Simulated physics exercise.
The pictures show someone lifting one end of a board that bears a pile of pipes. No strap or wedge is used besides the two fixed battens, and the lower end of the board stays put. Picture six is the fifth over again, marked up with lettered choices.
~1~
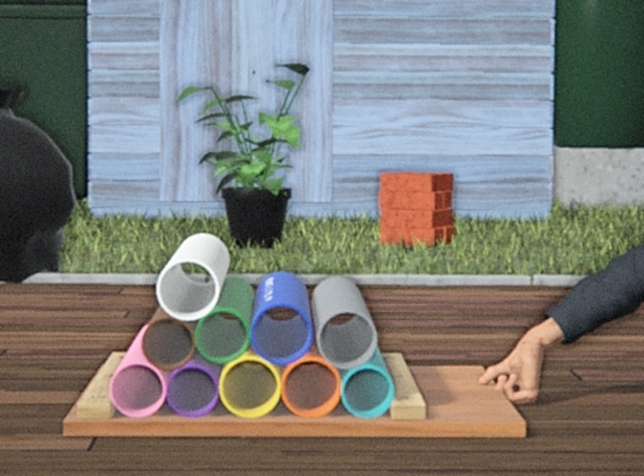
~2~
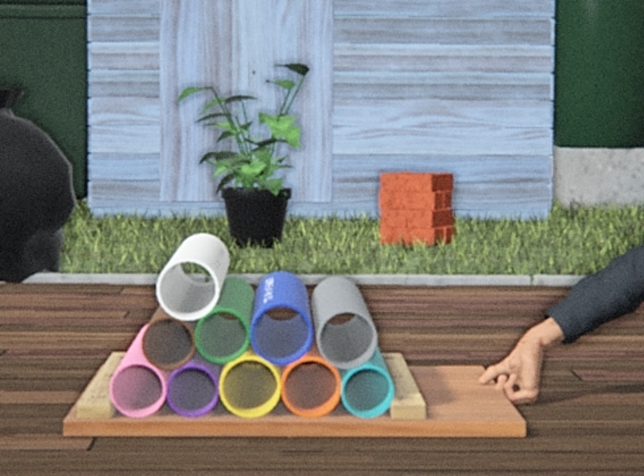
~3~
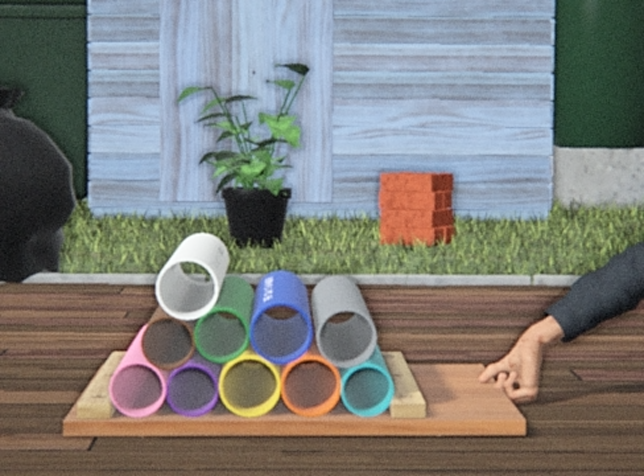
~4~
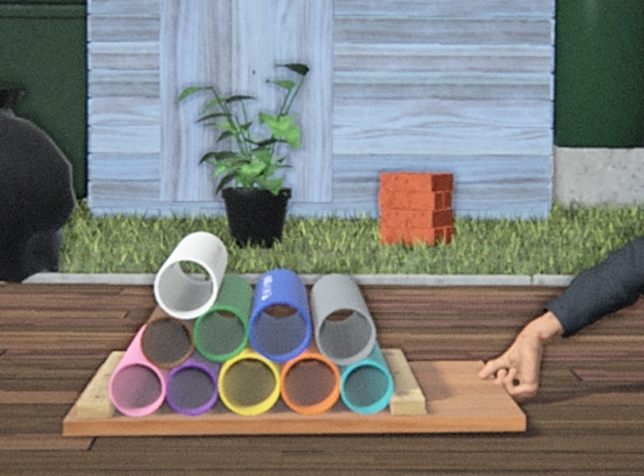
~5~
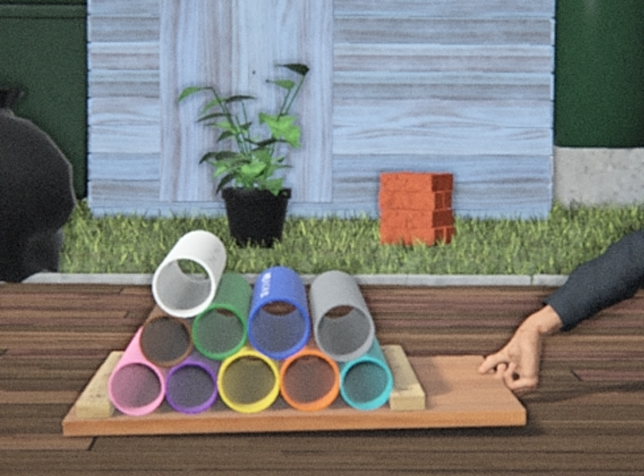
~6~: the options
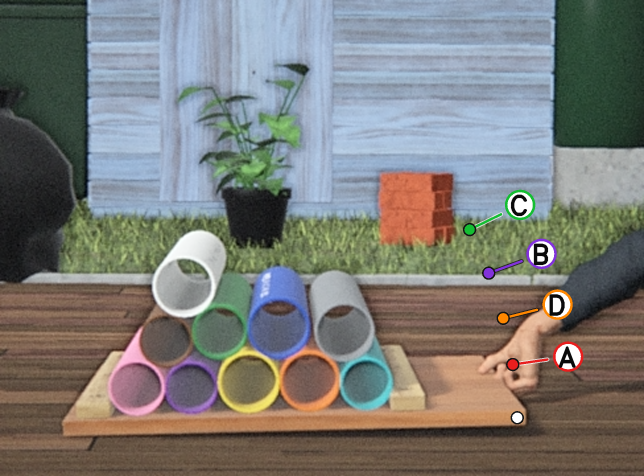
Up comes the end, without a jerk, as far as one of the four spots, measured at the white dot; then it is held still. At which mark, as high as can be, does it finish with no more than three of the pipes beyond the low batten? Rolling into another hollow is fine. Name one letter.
The last mark within the limit is C.
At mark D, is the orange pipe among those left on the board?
The orange pipe: Yes.
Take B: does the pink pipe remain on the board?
The pink pipe: Yes.
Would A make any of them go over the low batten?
At A: No.
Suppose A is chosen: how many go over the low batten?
The count is none.
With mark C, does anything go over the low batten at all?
At C: Yes.
On the copy, A at (513, 365); B at (489, 273); C at (470, 229); D at (503, 318); the white dot at (518, 418).
On C. First, board at 16°.
Then, board at 26°.
Finally, board at 26°, three over the low batten (brown, green, white).
By contrast, A none over the low batten; B one over the low batten (white); D none over the low batten.
